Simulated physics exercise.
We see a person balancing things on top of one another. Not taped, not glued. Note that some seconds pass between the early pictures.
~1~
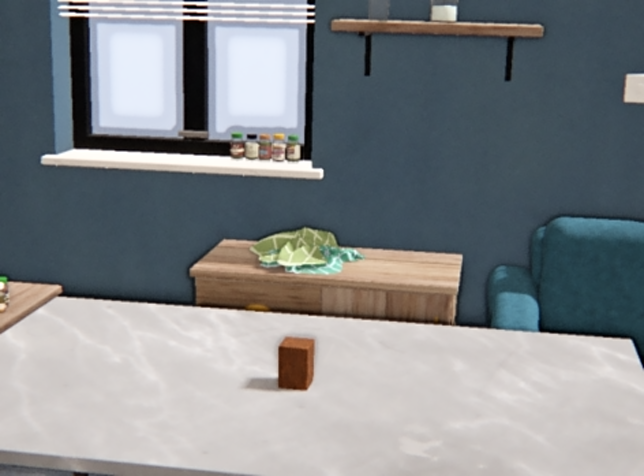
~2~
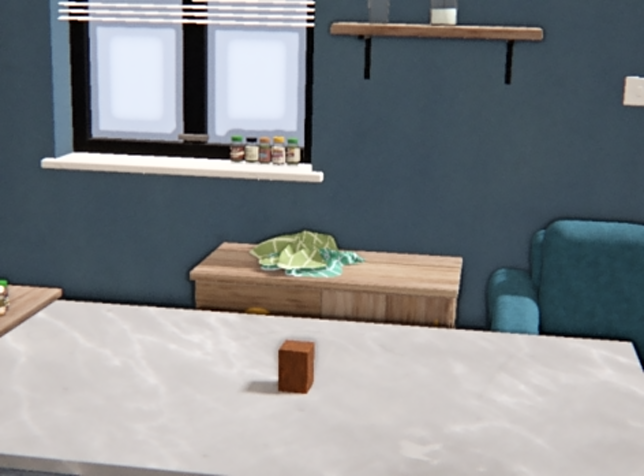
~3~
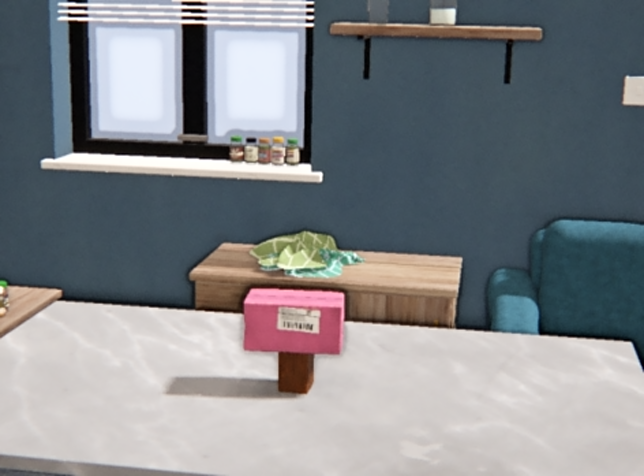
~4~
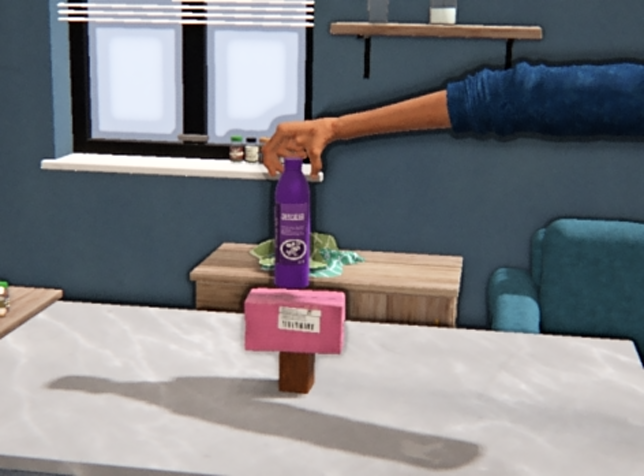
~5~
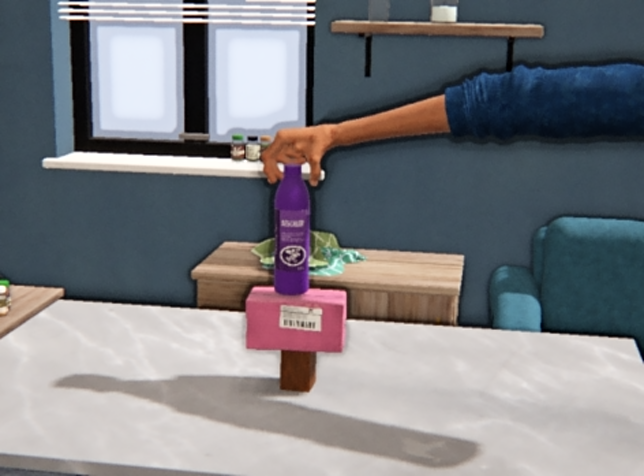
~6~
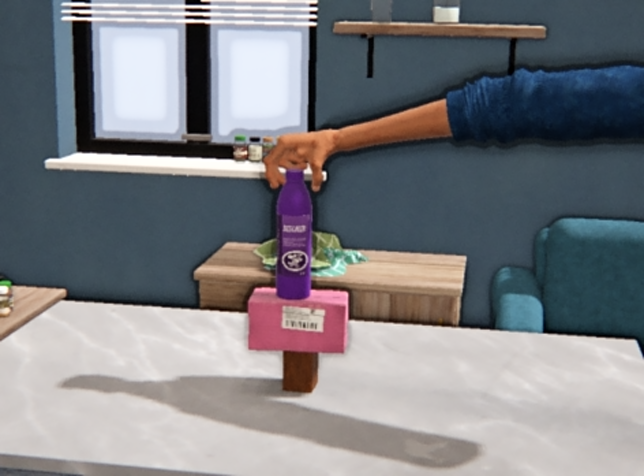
On a marble-look tabletop, a pink box appears atop a small brown block, then a hand lowers a purple bottle onto it.
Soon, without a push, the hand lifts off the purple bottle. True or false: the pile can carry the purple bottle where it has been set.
True.
Then, 0.20 s past the last view, nothing moves.
Then, 0.60 s past the last view, purple bottle resting near (293, 234).
Finally, all 3 still in place. Final places as the last picture's camera would see them, purple bottle near (293, 234). The pile keeps its balance.
